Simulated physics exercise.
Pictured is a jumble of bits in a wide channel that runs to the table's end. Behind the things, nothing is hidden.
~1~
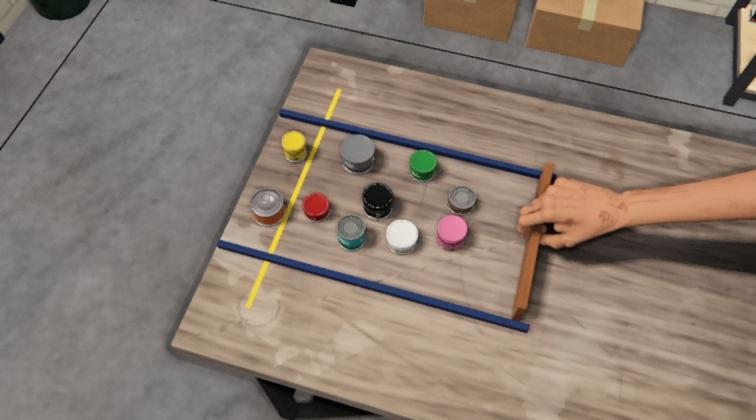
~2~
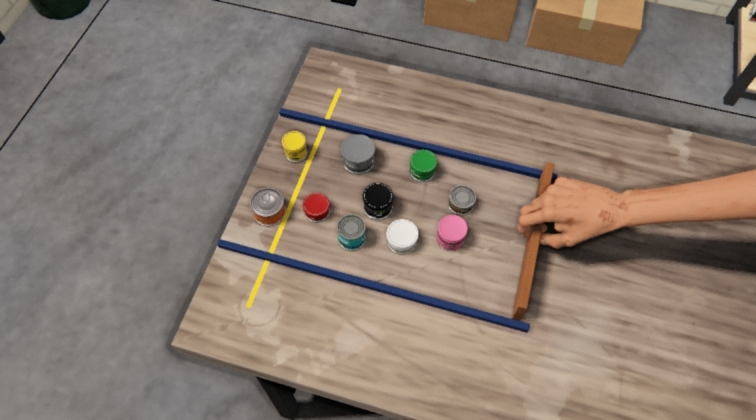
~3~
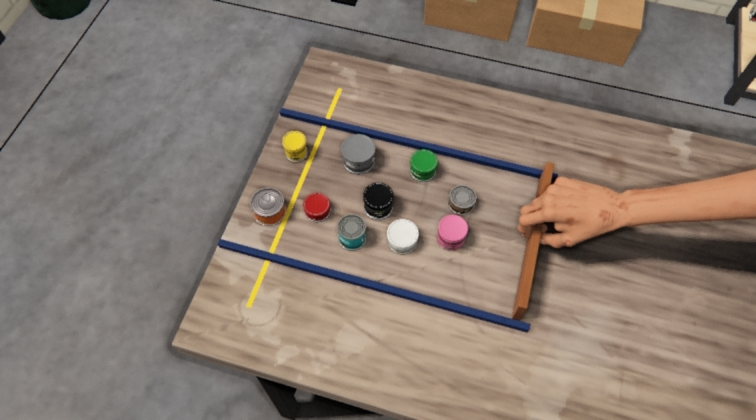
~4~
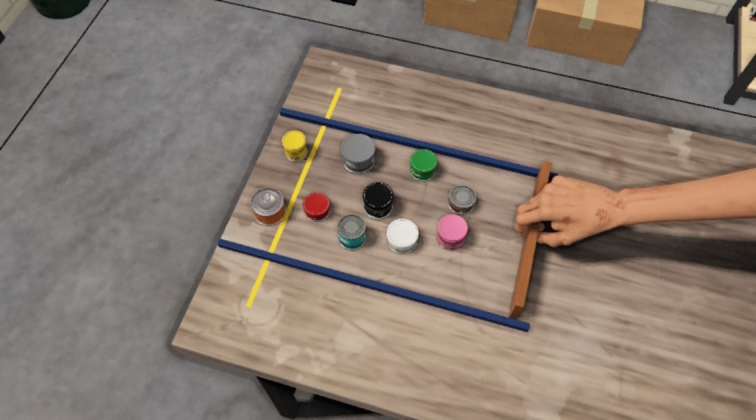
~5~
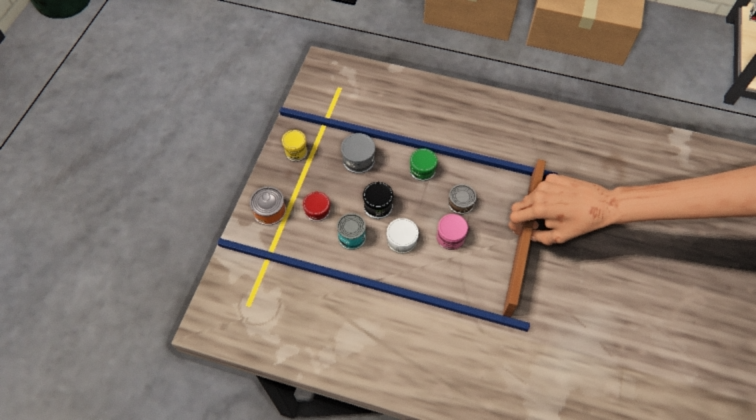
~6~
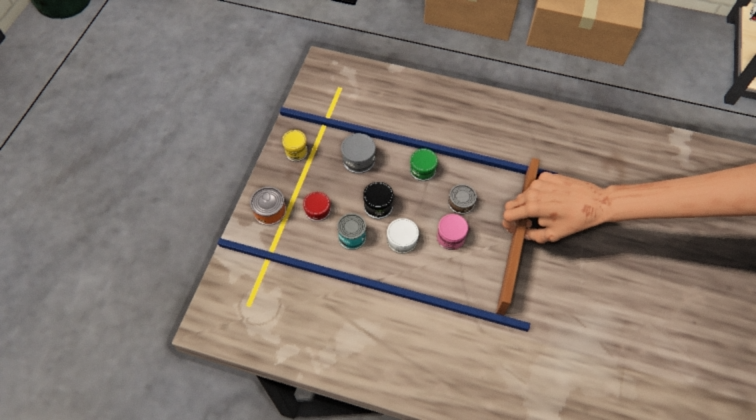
A hand sliding a wooden board slightly left between two blue strips on a table, while the scattered coloured tins stay still.
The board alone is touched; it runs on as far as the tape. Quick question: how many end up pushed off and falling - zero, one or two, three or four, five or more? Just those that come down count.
One or two.
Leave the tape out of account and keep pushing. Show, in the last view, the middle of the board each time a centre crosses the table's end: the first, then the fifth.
First about (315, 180), next about (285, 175).
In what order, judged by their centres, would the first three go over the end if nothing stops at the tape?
They are the yellow tin, then the orange tin, then the grey tin.
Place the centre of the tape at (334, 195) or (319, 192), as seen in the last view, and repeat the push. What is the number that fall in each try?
The first gives 0 and the second gives 0.
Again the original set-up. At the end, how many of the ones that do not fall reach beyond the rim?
Overhanging ones - 1.
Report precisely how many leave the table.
The total comes to 2.
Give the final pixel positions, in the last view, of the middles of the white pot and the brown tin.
Reading them off: First (269, 215); then (297, 157).
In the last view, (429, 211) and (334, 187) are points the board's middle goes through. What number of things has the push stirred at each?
So 3, and at the other place 10.
A little later, none off yet; orange tin at rest near (269, 206); yellow tin at rest near (295, 146); red tin at rest near (317, 207).
When it is over, the number that fall off is one or two; down, yellow tin and orange tin.
